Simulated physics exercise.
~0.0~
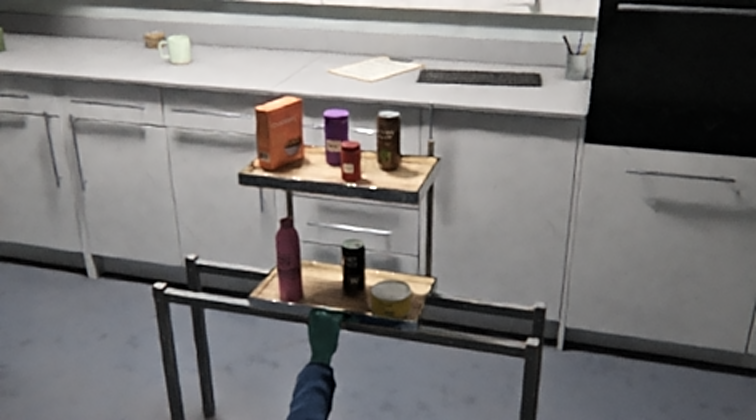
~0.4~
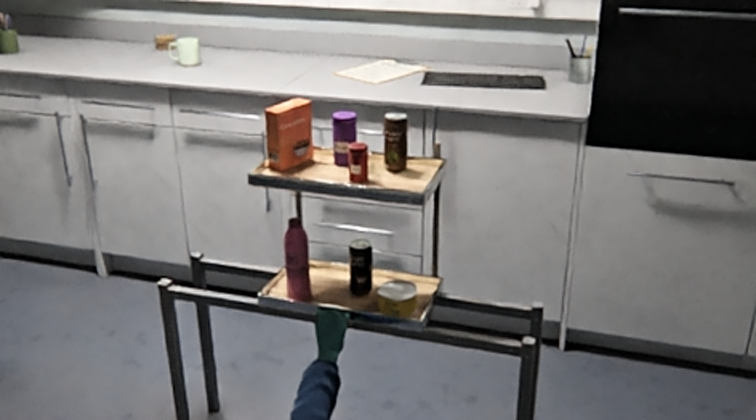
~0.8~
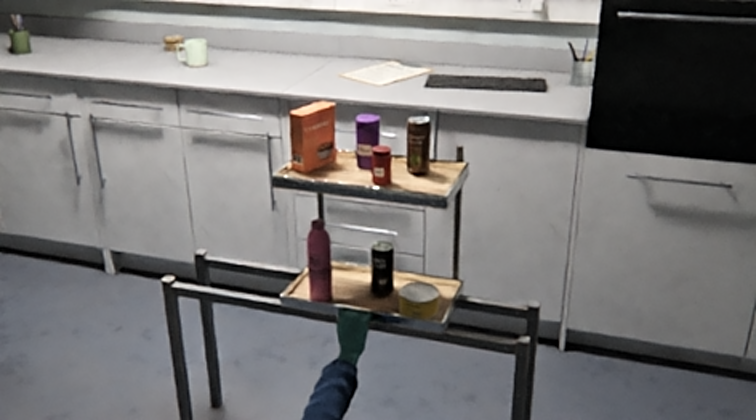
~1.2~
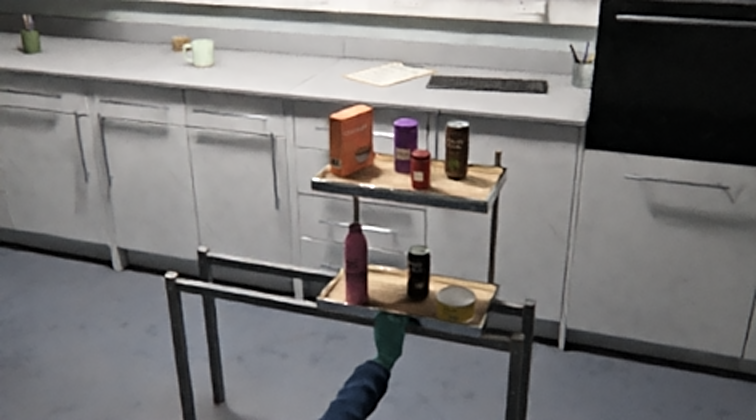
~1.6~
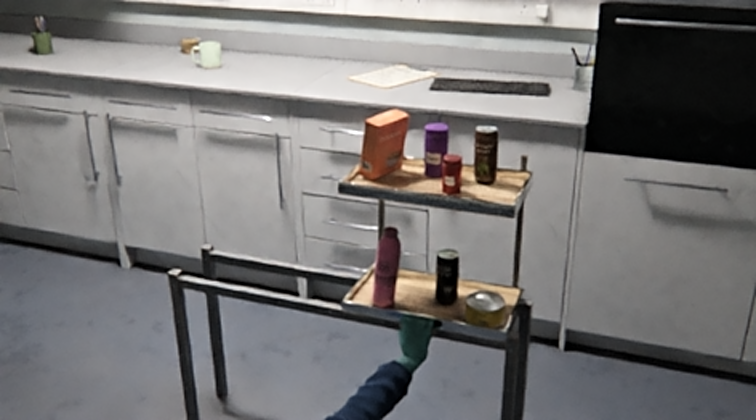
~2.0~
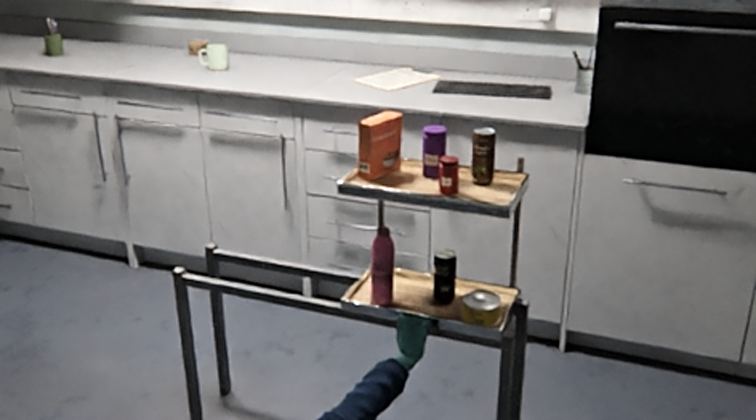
A gloved hand slid a two-level shelf of bottles, cans and jars to the right along a metal frame until it stopped near the right end, where the orange packet and pink bottle tilted slightly but everything stayed on.
